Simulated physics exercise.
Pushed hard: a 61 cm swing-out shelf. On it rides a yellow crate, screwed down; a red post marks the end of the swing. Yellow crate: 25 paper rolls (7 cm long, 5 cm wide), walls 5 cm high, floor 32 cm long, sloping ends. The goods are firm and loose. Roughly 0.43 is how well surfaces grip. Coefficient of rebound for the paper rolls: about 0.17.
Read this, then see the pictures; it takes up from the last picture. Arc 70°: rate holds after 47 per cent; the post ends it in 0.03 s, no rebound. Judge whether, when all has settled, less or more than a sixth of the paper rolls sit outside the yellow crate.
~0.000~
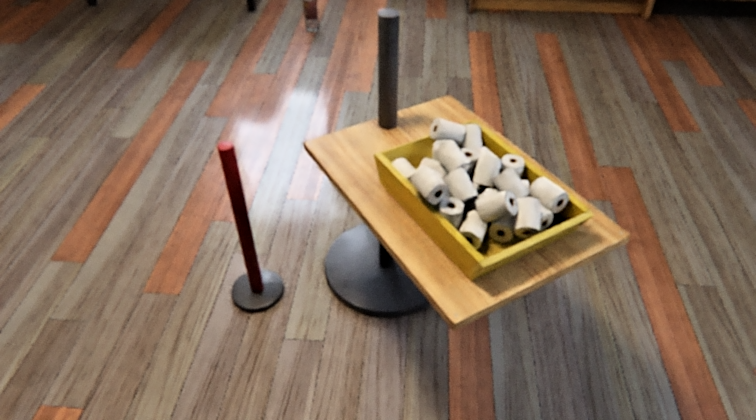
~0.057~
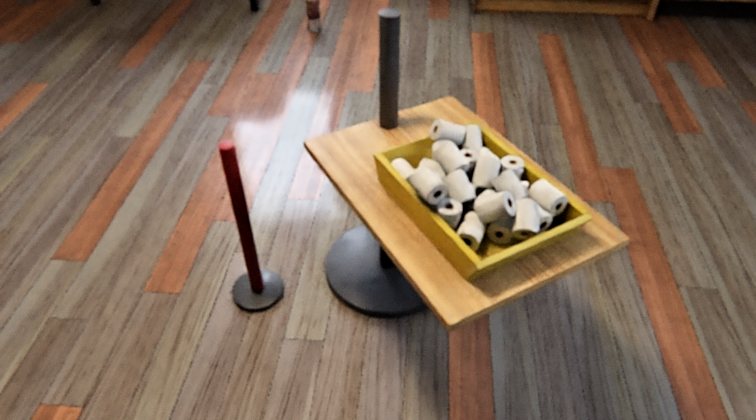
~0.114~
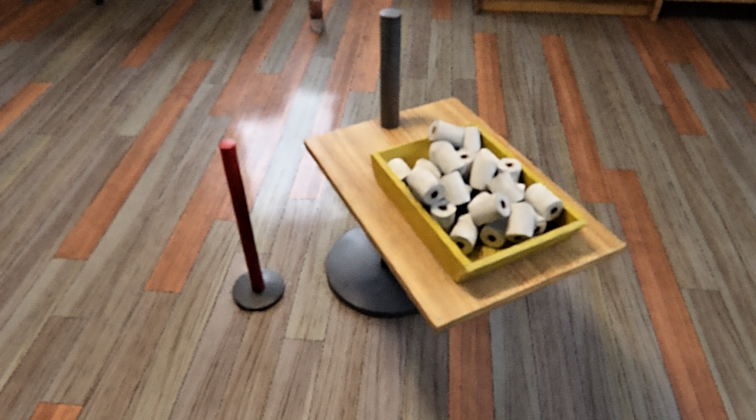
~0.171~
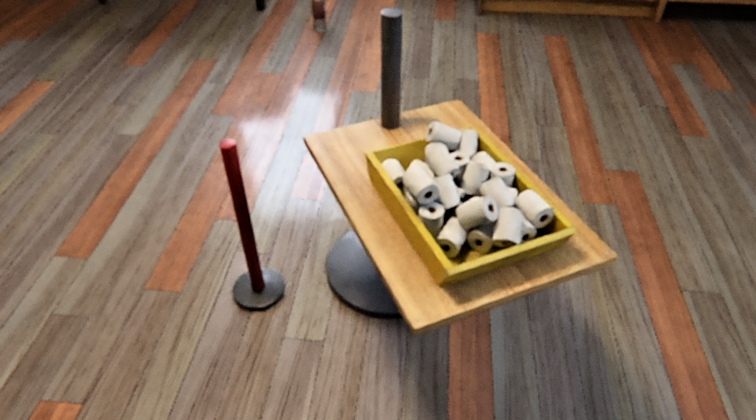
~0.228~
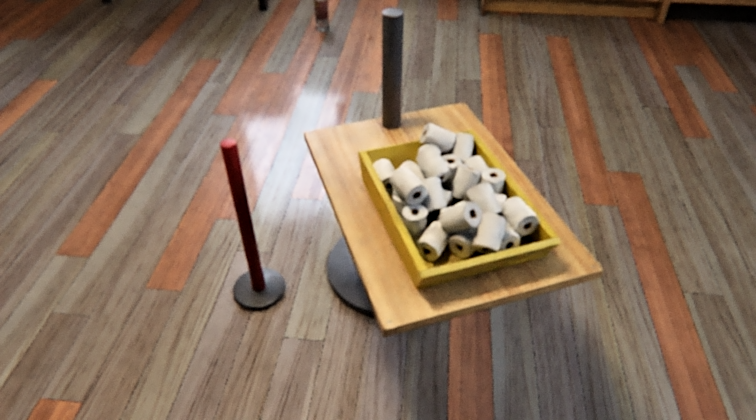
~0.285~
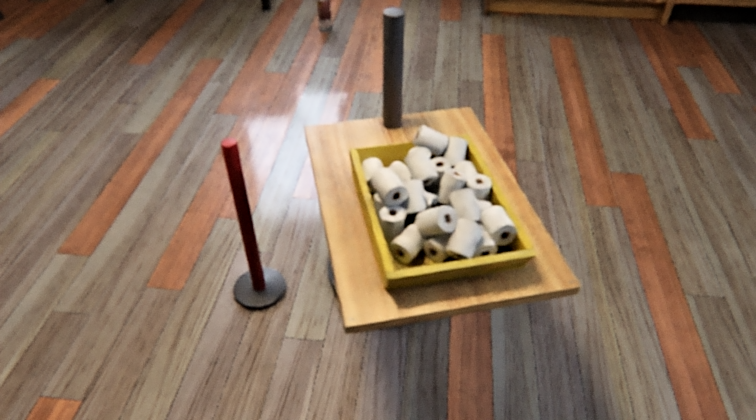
When all has settled, less than a sixth are outside.
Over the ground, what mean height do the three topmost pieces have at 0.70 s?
66 cm.
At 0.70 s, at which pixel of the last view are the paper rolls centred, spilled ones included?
At about (273, 172) in pixels.
After 0.62 s, the shelf hits the red post.
After 0.70 s, 1 of 25 out of the yellow crate.
After 0.82 s, 2 of 25 out of the yellow crate.
After 1.04 s, 2 of 25 out of the yellow crate.
Outcome (at 1.47 s), 2 of 25 out of the yellow crate. Asked share, 2 of 25, 8 per cent.
